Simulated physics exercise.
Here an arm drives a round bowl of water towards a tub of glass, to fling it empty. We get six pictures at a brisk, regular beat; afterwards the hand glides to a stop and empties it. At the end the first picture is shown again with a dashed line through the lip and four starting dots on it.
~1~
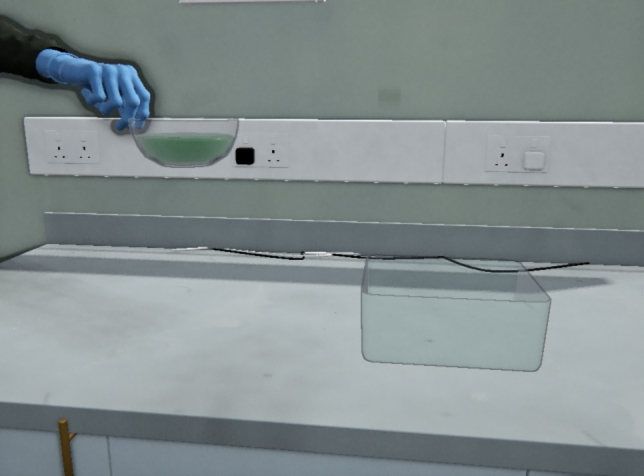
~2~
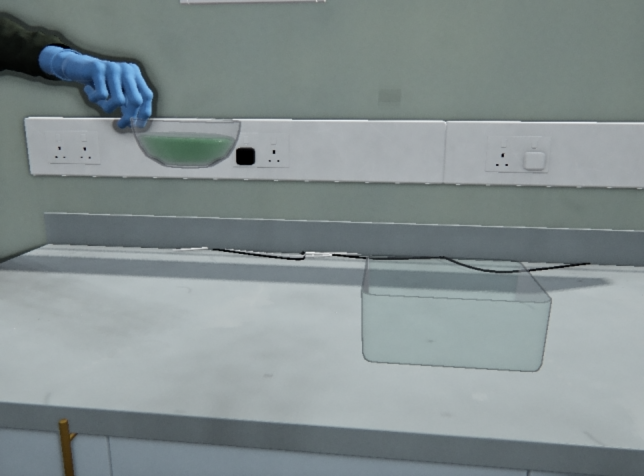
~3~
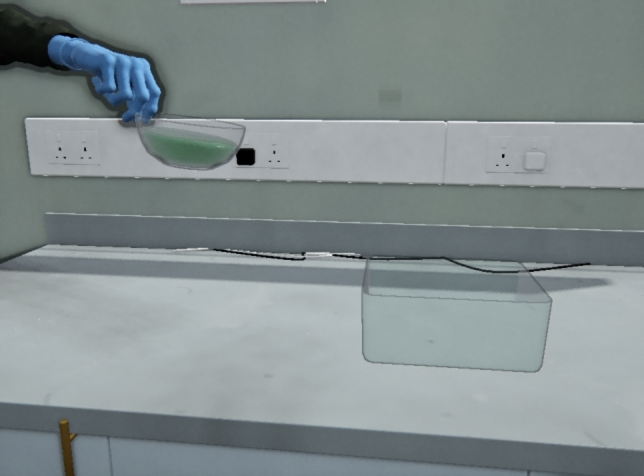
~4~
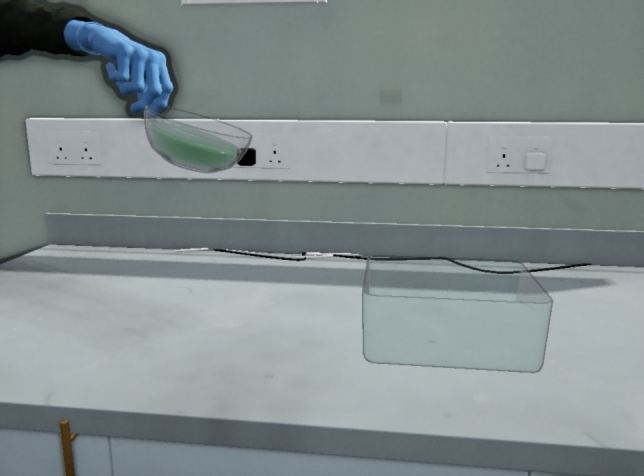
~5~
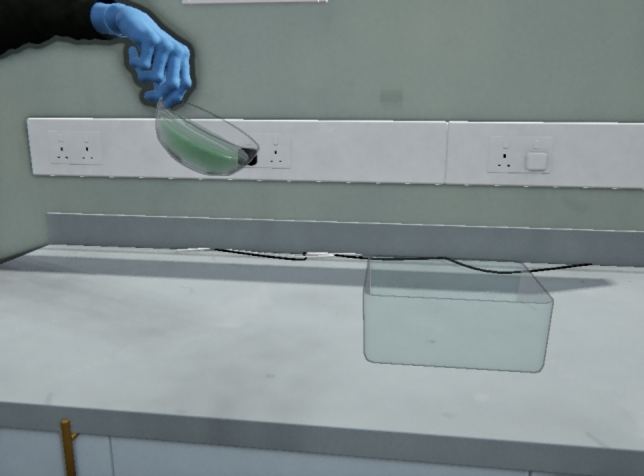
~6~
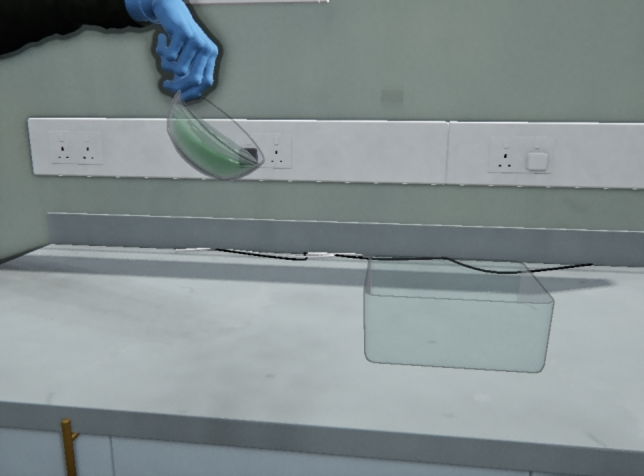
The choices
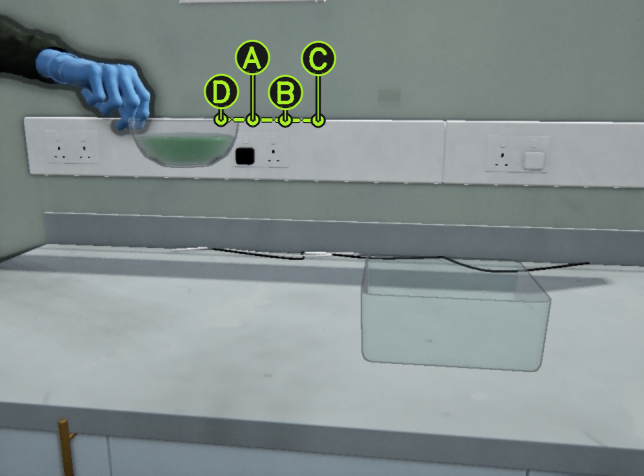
A blue-gloved hand held a clear round bowl of green liquid above a counter, then moved slightly right and tilted it steadily to the right, with a glass tub sitting still on the countertop.
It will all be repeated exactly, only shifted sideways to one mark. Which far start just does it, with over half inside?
Choose B.
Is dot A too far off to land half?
Yes, it does.
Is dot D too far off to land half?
Yes.
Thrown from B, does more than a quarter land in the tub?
Yes, it does.
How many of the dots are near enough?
Two of them.
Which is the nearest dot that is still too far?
It is A.
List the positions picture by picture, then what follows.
Upright, lip at (235, 119); tub from (361, 359) to (541, 370); nothing has left yet, in the first picture.
Upright, lip at (237, 121); nothing has left yet, in the second picture.
Tipped about 8°, lip at (242, 127); nothing has left yet, in the third picture.
Tipped about 17°, lip at (249, 137); nothing has left yet, in the fourth picture.
Tipped about 29°, lip at (257, 149); nothing has left yet, in the fifth picture.
Tipped about 43°, lip at (262, 162); nothing has left yet, in the sixth picture.
In lime, A at (252, 119); B at (285, 120); C at (318, 120); D at (221, 119).
Choosing A, about 6 % lands in the tub, 91 % falls short.
Choosing B, about 75 % lands in the tub, 11 % falls short and 14 % goes beside or beyond.
Choosing C, about 74 % lands in the tub, 7 % falls short and 19 % goes beside or beyond.
Choosing D, about 0 % lands in the tub, 99 % falls short.
